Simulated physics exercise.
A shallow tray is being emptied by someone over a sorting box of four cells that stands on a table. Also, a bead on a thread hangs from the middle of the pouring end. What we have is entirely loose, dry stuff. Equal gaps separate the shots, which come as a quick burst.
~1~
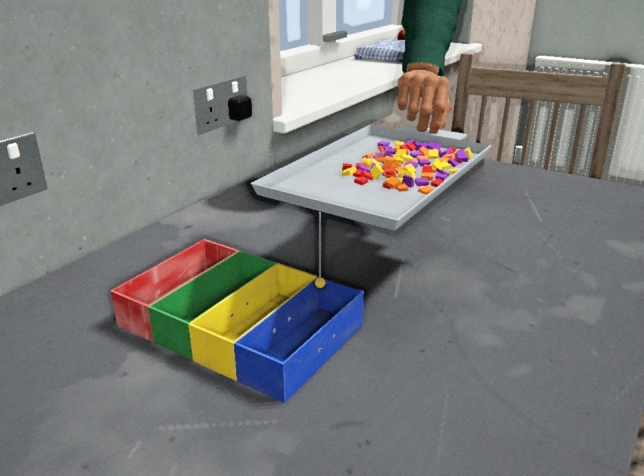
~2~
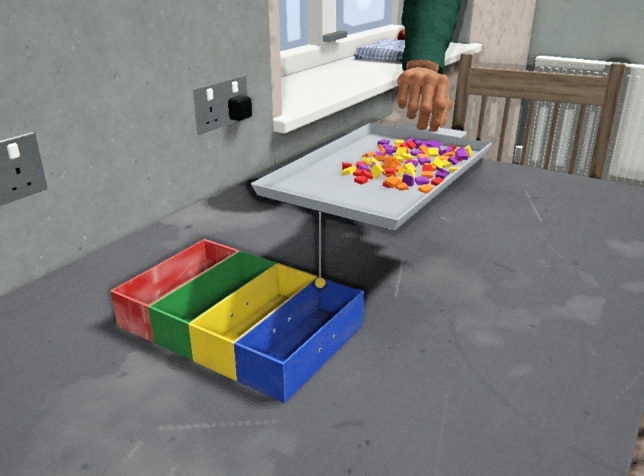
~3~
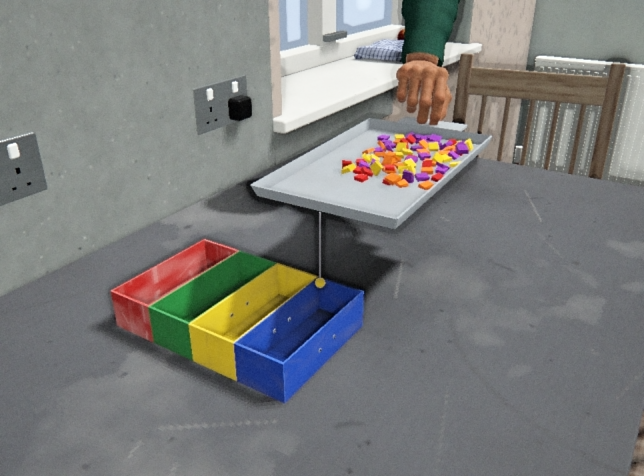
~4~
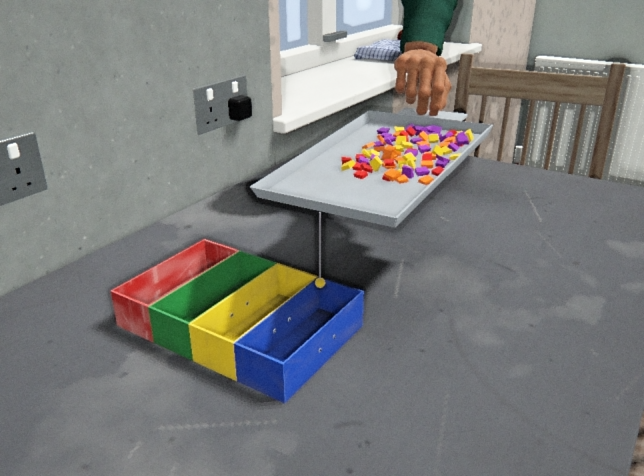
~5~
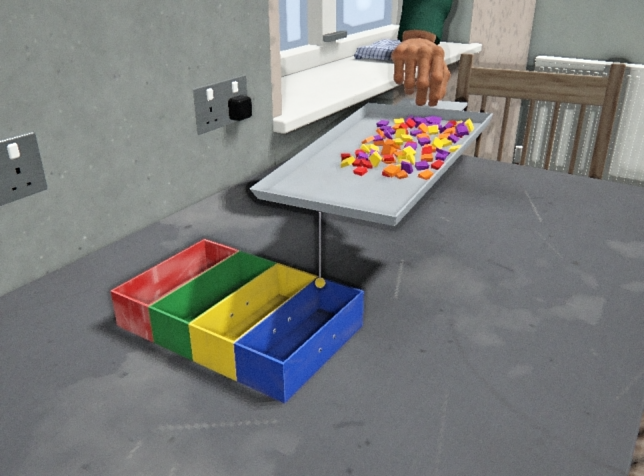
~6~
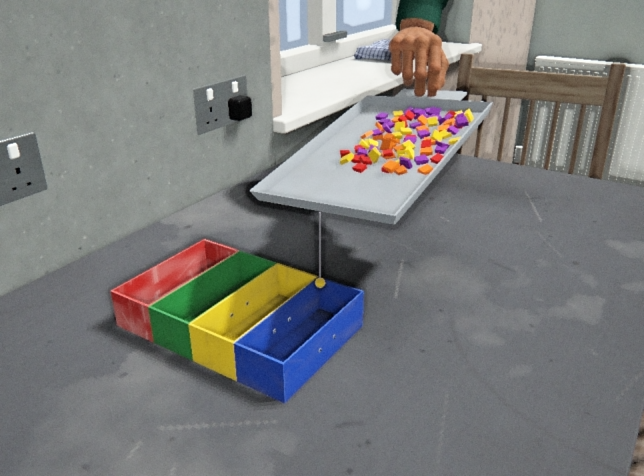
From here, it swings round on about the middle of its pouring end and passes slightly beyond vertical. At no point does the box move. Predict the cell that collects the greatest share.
The yellow cell collects the greatest share.
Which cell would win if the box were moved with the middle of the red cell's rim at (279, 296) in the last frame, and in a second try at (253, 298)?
The first position gives the red one, and the second gives the red one.
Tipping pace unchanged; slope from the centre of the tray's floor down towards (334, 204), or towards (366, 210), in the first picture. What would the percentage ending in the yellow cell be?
The first try yields 20 percent and the second 0 percent.
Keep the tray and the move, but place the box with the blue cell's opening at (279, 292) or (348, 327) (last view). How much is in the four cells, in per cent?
First case 90 in a hundred, second case 100 in a hundred.
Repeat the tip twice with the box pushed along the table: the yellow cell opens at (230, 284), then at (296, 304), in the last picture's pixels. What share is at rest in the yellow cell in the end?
You'd get 50 in a hundred the first time and 20 in a hundred the second.
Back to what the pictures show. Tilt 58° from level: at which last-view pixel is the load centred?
The load's middle is around (282, 192).
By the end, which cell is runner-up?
The runner-up: The green one.
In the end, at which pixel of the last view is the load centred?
Around (263, 318), give or take.
Soon after the last picture, tray tipped steeply; most on the tray; a small part in the yellow cell; a small part in the green cell; a stray few in the blue cell; a small part falling or outside the box.
A little later, tray tipped right over; about a third on the tray; about a third in the yellow cell; about a quarter in the green cell; a small part in the blue cell; a small part falling or outside the box.
Later still, tray tipped past a quarter turn; about two thirds in the yellow cell; about a quarter in the green cell; a small part in the blue cell.
At rest, tray tipped past a quarter turn; about two thirds in the yellow cell; about a quarter in the green cell; a small part in the blue cell; none in the red cell.
